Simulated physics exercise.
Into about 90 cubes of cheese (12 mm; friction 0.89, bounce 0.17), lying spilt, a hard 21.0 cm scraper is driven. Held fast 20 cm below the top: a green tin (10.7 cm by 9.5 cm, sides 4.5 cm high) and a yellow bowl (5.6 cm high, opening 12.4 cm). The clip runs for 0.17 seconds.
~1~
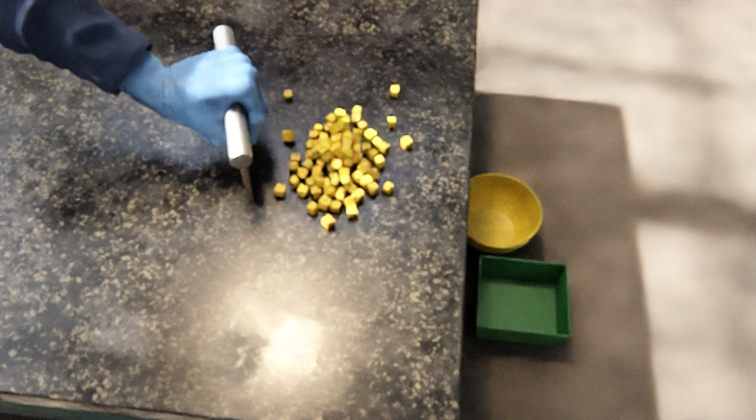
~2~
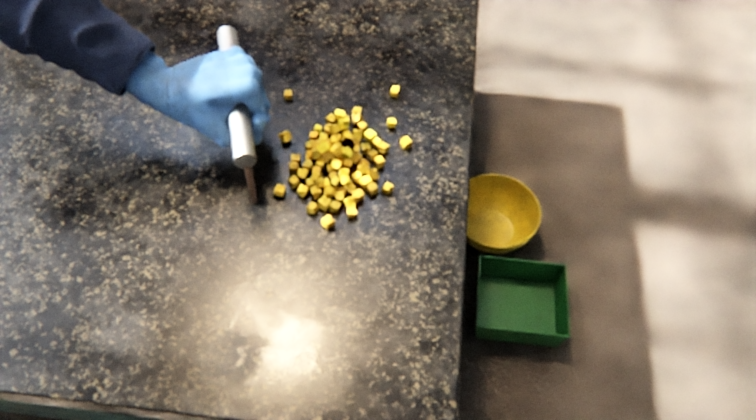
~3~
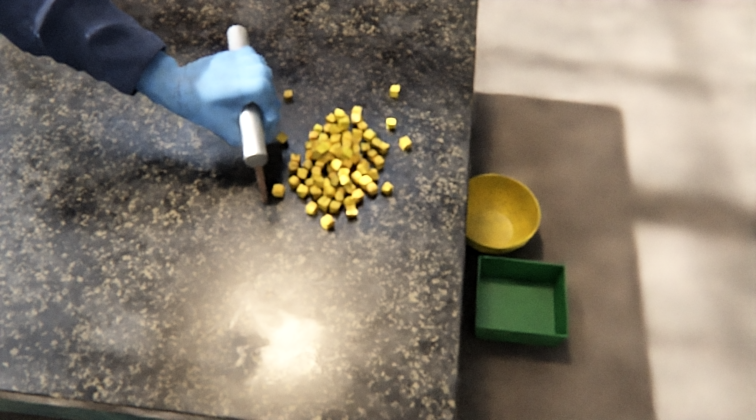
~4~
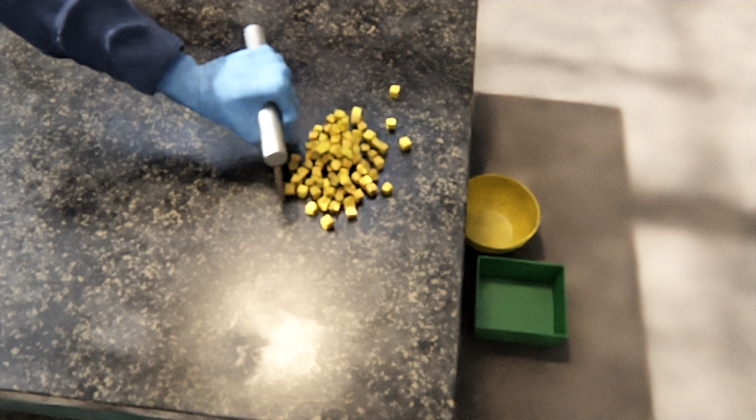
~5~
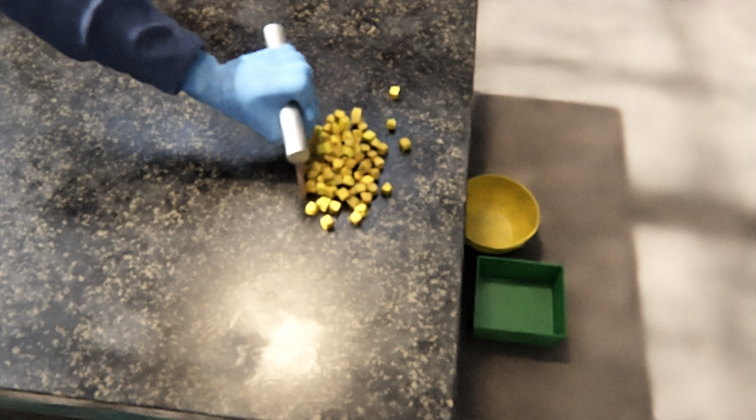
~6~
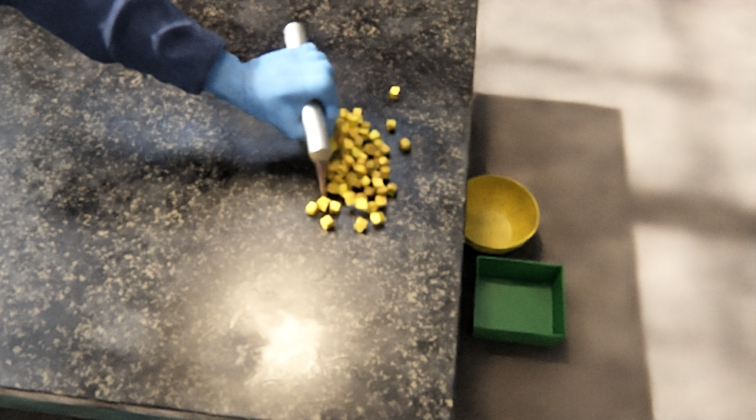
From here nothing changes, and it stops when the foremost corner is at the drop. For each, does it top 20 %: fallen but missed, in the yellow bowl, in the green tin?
Fallen but missed: Yes; in the yellow bowl: Yes; in the green tin: No.
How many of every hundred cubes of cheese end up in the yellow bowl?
Around 30 in a hundred.
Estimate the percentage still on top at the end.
About 25 %.
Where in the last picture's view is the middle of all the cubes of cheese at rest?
In the final view, the middle lies around (488, 227).
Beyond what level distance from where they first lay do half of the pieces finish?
I'd guess near 24 cm, give or take.
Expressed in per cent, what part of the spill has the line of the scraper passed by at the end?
I'd say some 15 per cent.
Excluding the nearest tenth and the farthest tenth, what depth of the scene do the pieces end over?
It spans some 32 centimetres.
Then, 0.16 s after the last picture, scraper 21 cm from its start, spill 21 cm wide; still on top 100 %.
Then, 0.33 s after the last picture, scraper 25 cm from its start, spill 25 cm wide; yellow bowl 5 %, off the edge, not caught 50 %, still on top 45 %.
Then, 0.47 s after the last picture, scraper 25 cm from its start, spill 27 cm wide; green tin 5 %, yellow bowl 25 %, off the edge, not caught 40 %, still on top 25 %.
In the end, green tin 5 %, yellow bowl 30 %, fallen but missed 40 %, still on top 25 %.
